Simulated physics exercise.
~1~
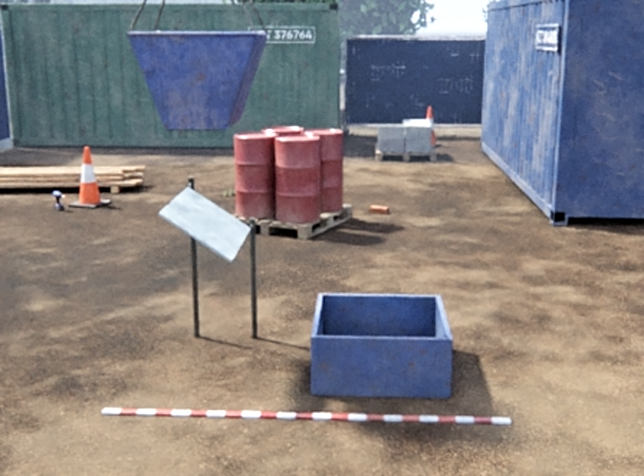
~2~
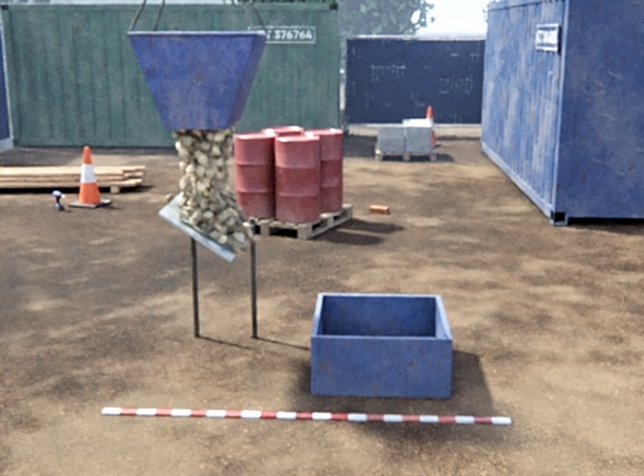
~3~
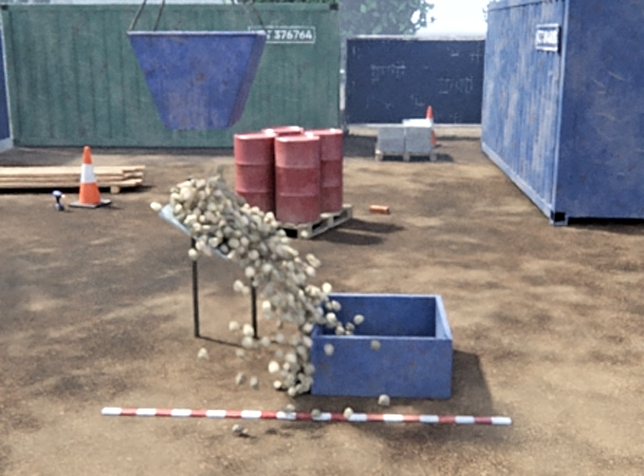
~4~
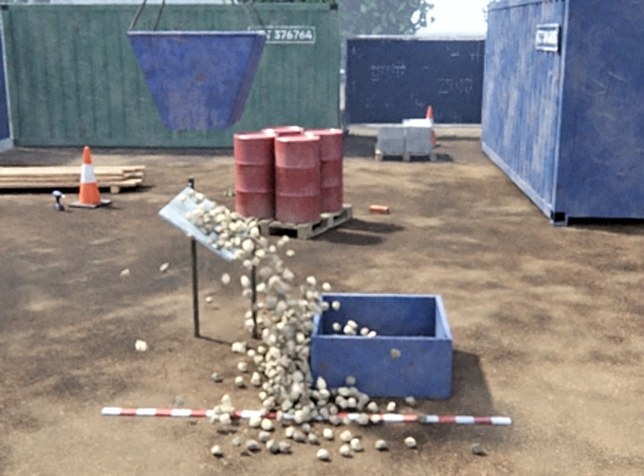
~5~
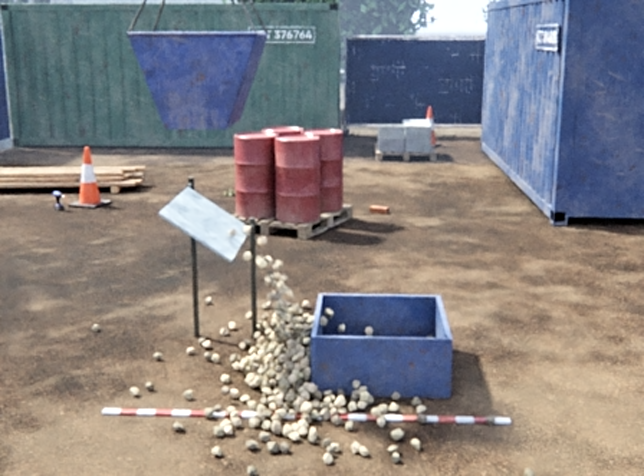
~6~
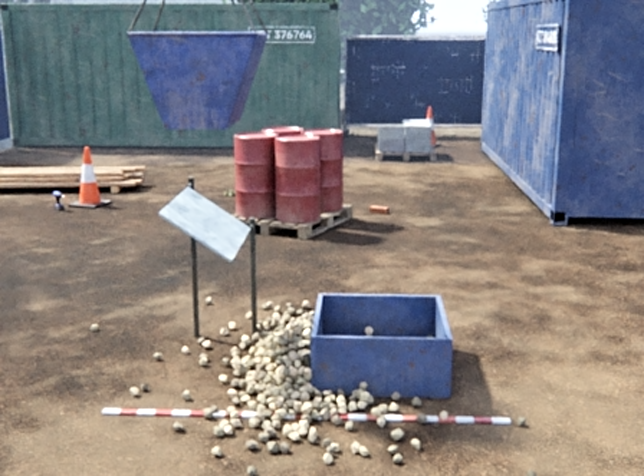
Container yard with a blue skip dropping stones onto a sloping steel plate, most spilling left of an open bin, few landing inside.
